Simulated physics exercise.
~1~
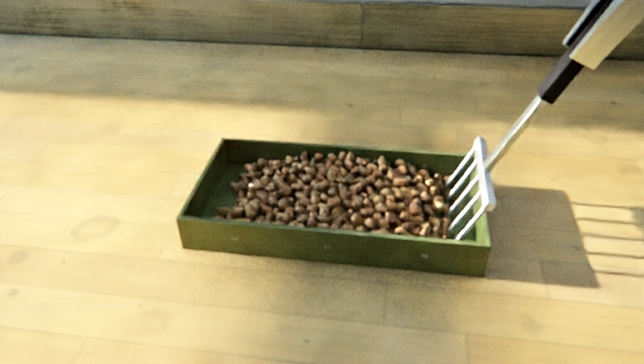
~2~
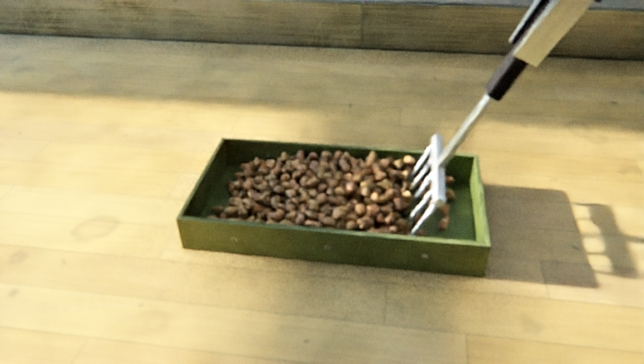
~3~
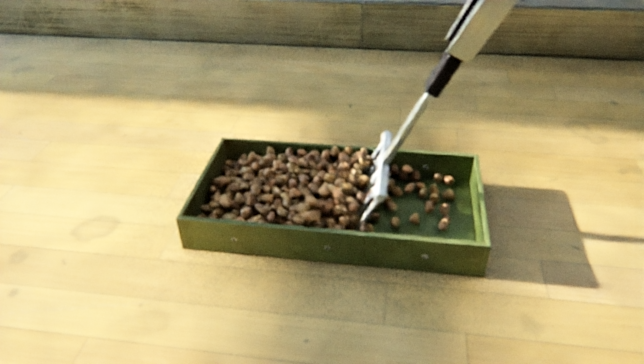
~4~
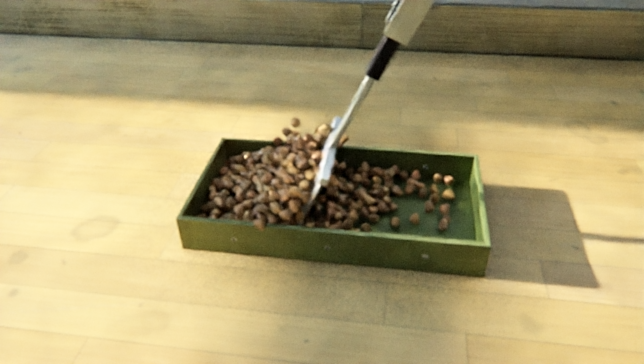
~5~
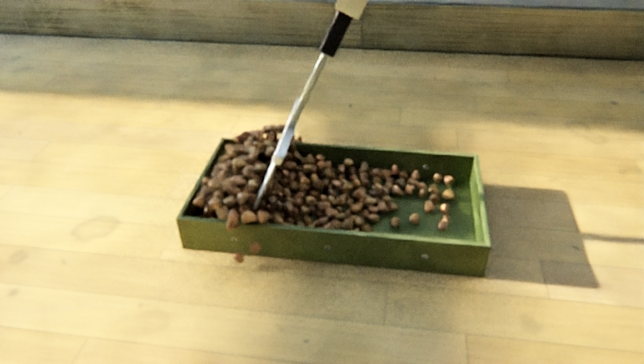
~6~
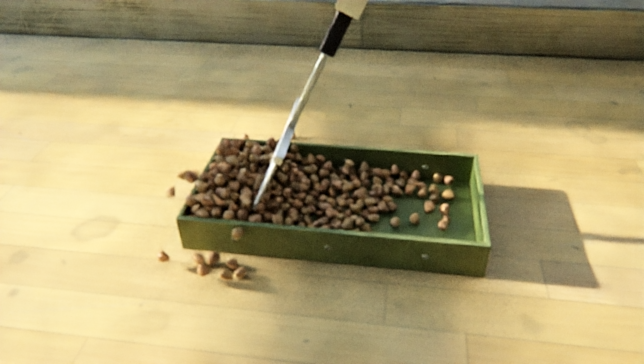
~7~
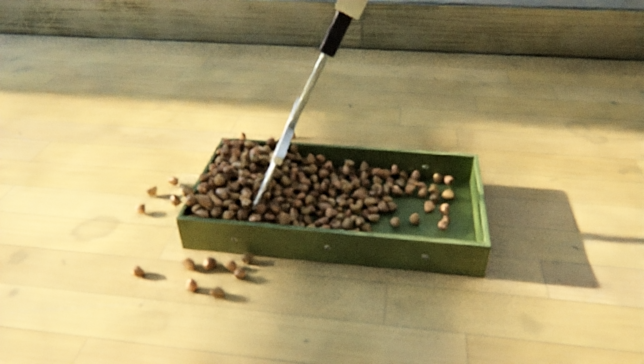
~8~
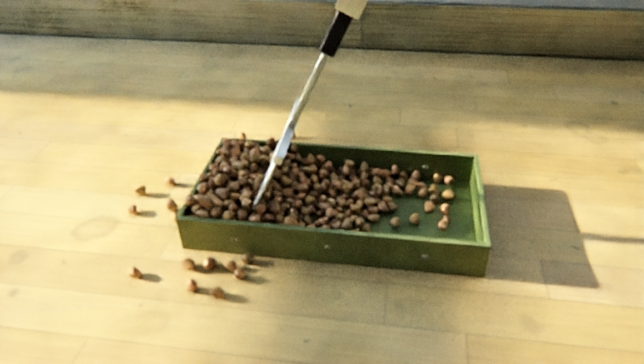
The video shows a rake on a robot arm sweeping brown beans leftward through a green tray on a wooden surface, piling them at the left end until some spill over the edges, then stopping, with a small scatter resting outside and most still in the tray.
